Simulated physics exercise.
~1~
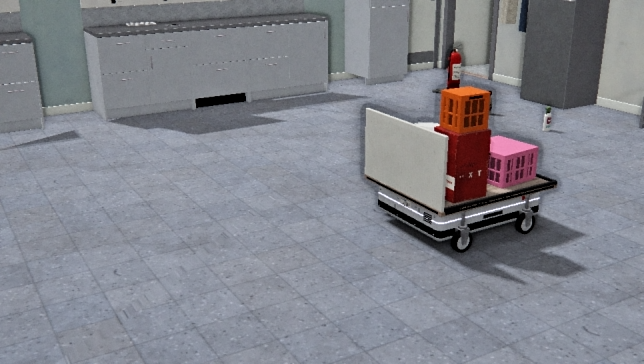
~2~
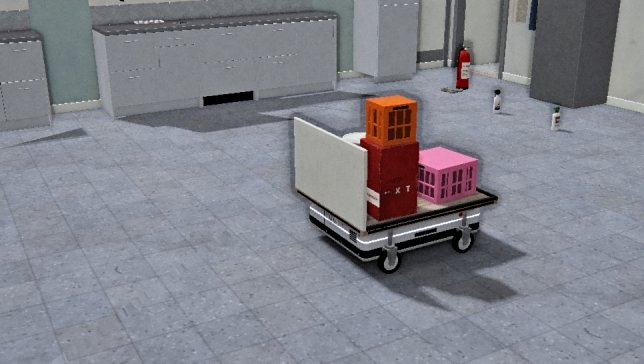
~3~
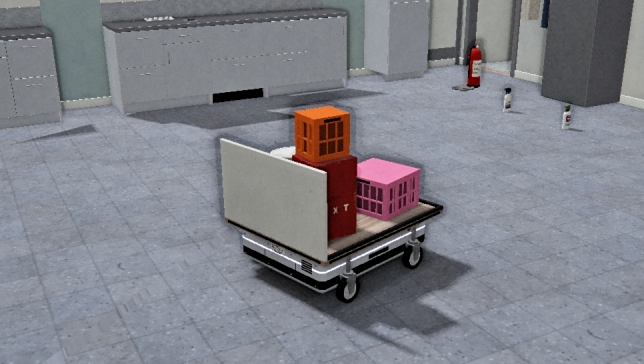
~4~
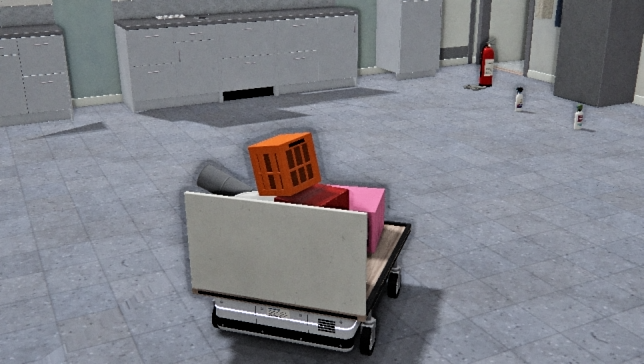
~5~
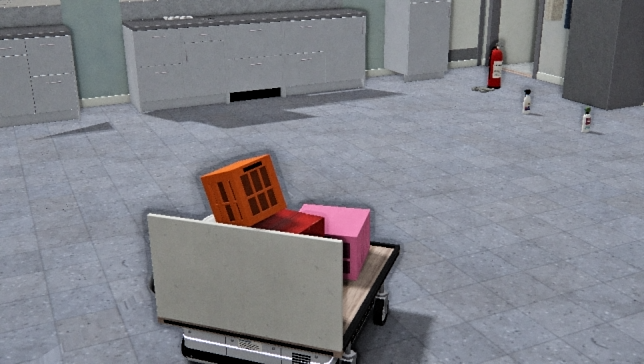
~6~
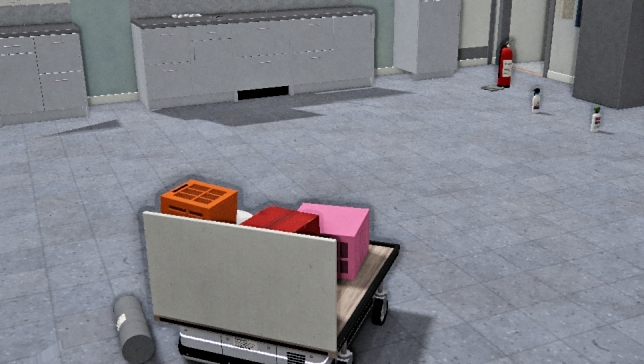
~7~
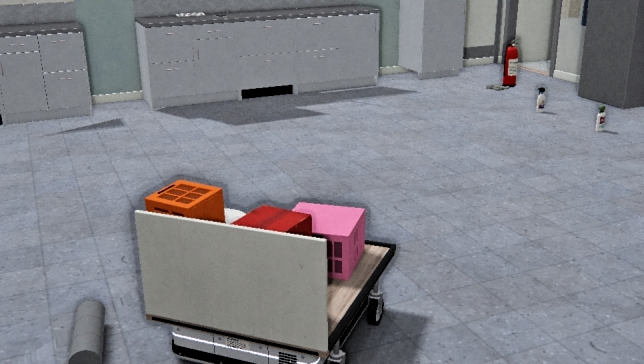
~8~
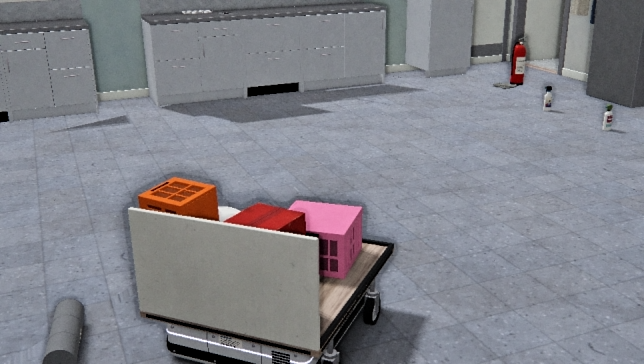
A low wheeled cart with a pale upright board at its front rolls across a grey tiled floor, seen from above in a room with grey cabinets along the back wall and a red fire extinguisher near a doorway. It carries an orange crate above a red box, a pink crate beside them and a partly hidden white object. The cart moves left and nearer, turning its board toward the viewer. The orange crate tilts left as a grey cylinder tips and drops off. The cart stops with the orange crate toppled behind the board and the cylinder lying on the floor at left.
